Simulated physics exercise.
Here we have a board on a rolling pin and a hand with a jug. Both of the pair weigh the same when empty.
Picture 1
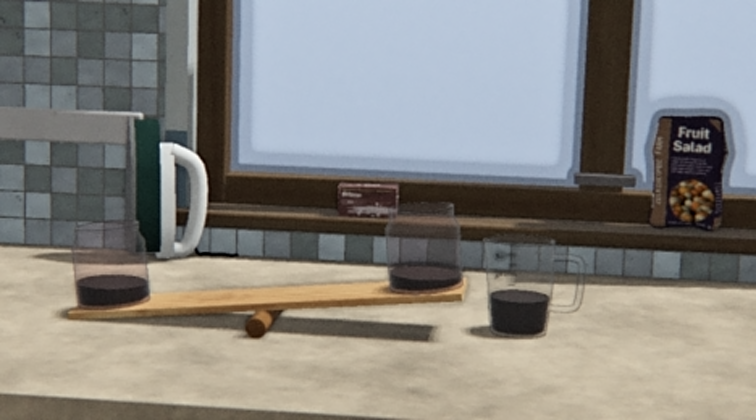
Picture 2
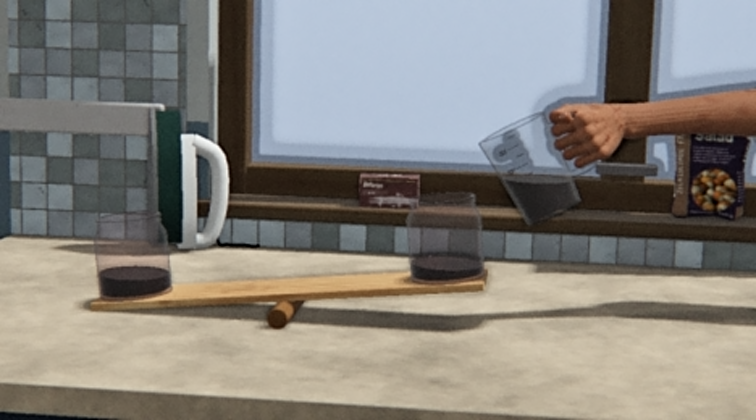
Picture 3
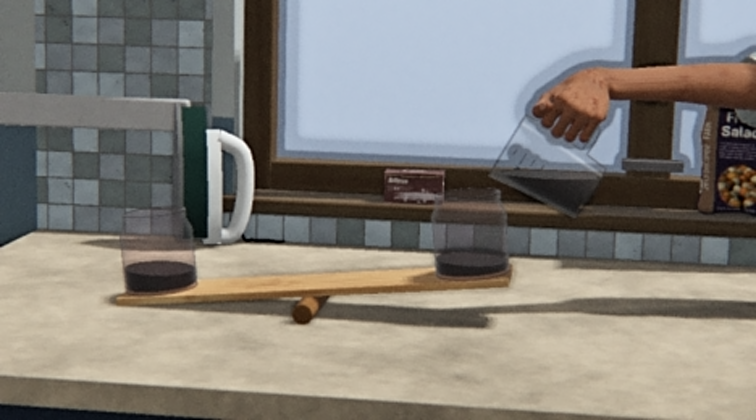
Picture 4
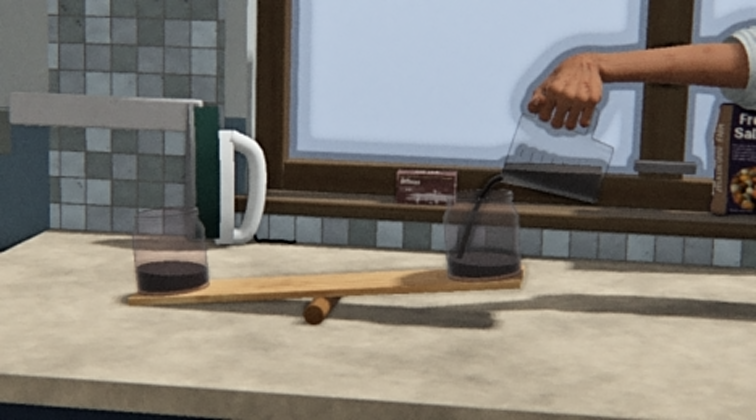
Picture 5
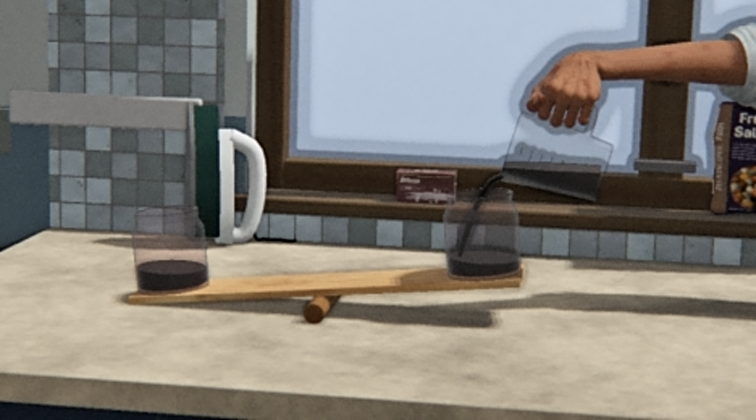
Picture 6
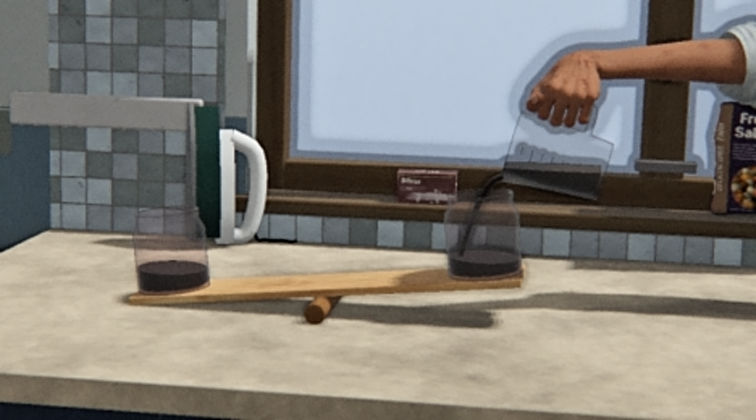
In this clip, a board rests on a small roller with a jar of dark liquid at each end, the left end lower; a hand lifts a clear jug, brings it over, and pours dark liquid into the raised right jar.
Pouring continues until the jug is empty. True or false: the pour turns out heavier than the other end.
True.
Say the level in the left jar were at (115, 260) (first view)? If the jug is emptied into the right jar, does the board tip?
I think it sits unmoved.
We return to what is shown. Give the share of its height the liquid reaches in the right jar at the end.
About 40%.
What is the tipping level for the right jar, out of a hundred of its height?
Estimated fill: Near 20 per cent.
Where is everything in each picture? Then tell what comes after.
In the first picture, all is still; jug (520, 284) about a third full; right jar (423, 245) nearly empty, raised; left jar (110, 261) about a quarter full, on the low side.
In the second picture, the hand lifts the jug; rolling pin (279, 318); right jar nearly empty, surface at (447, 264).
In the third picture, the jug is brought over; jug (548, 167) tipped 60° with all of its load; right jar (470, 231) nearly empty.
In the fourth picture, a stream runs into the right jar; rolling pin (315, 314); right jar nearly empty, surface at (483, 260); left jar about a quarter full, surface at (172, 269).
In the fifth picture, a stream runs into the right jar; jug (555, 157) tipped 75° with nearly all of its load; right jar (482, 231) nearly empty.
In the sixth picture, a stream runs into the right jar; rolling pin (316, 313); right jar nearly empty, surface at (484, 257); left jar about a quarter full, surface at (173, 268).
Soon after, the right jar is about a quarter full; the board has swung over, and that end is down.
Later, the right jar is about a third full; the board has swung over, and that end is down.
In the end, the right jar is about a third full; the board has swung over, and that end is down.
